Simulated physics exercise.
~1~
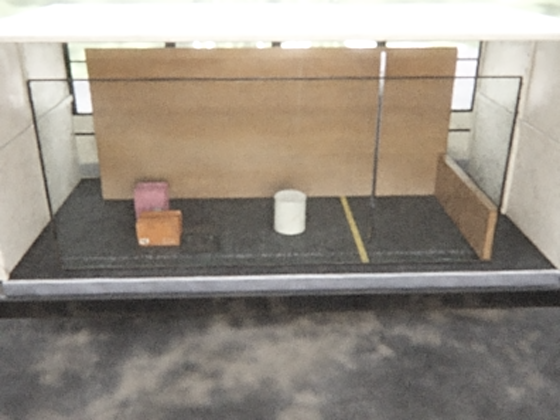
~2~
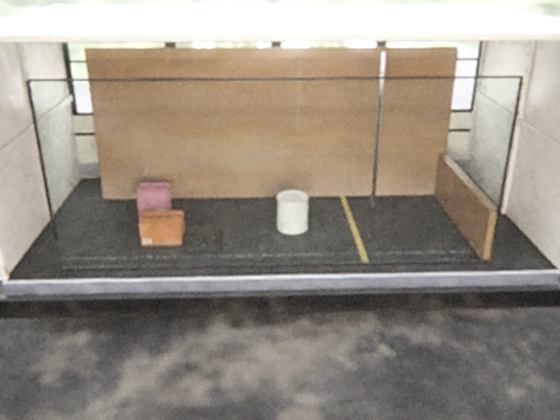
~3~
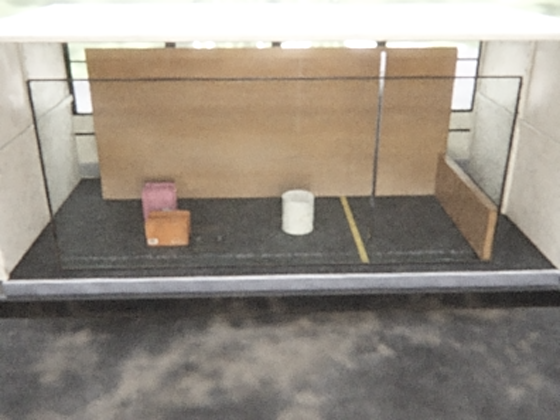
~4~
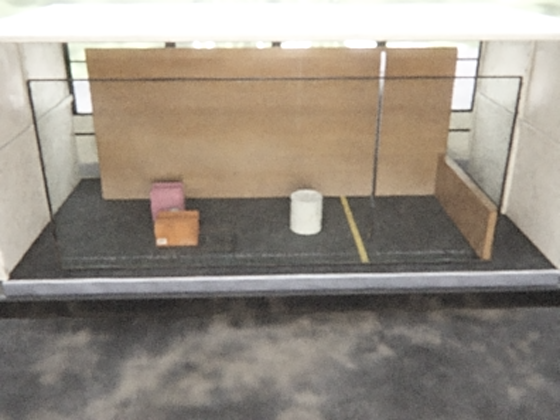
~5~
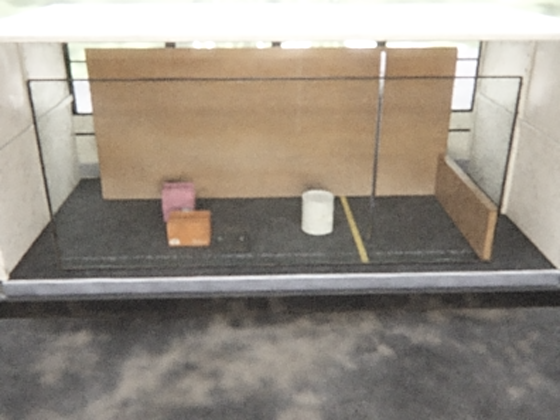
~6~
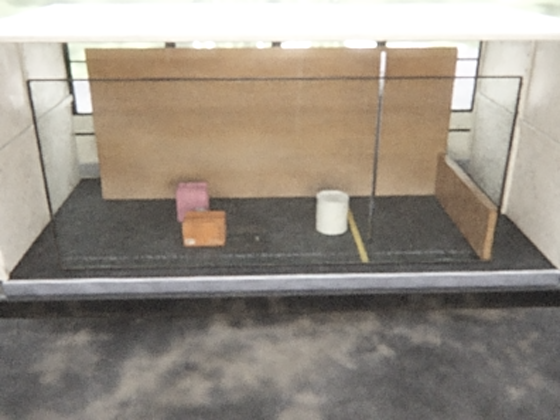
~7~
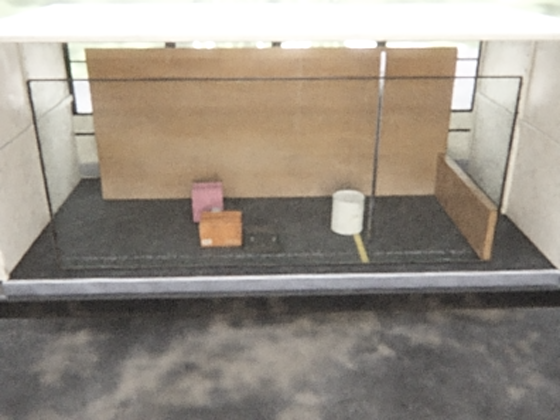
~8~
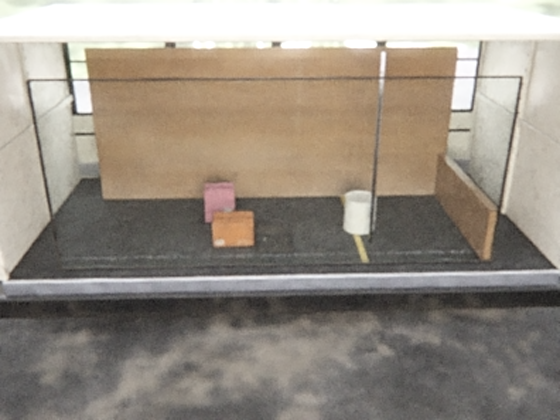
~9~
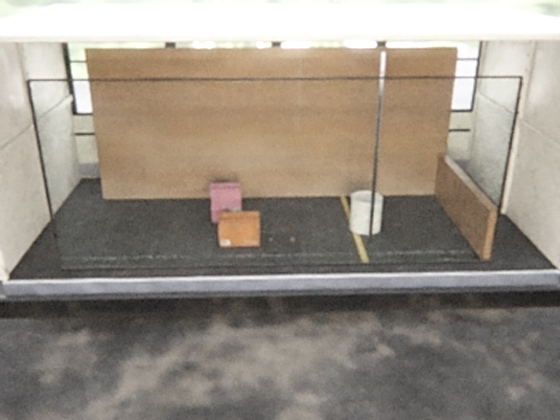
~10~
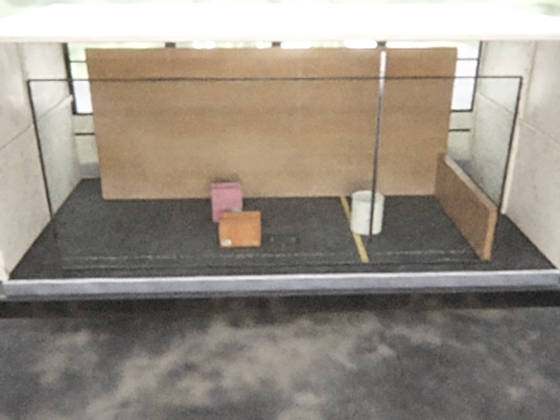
A white drum, an orange carton and a pink carton slid together to the right across the dark floor of an open bay, staying upright, until the drum crossed the yellow line and stopped just past it while both cartons halted well short.
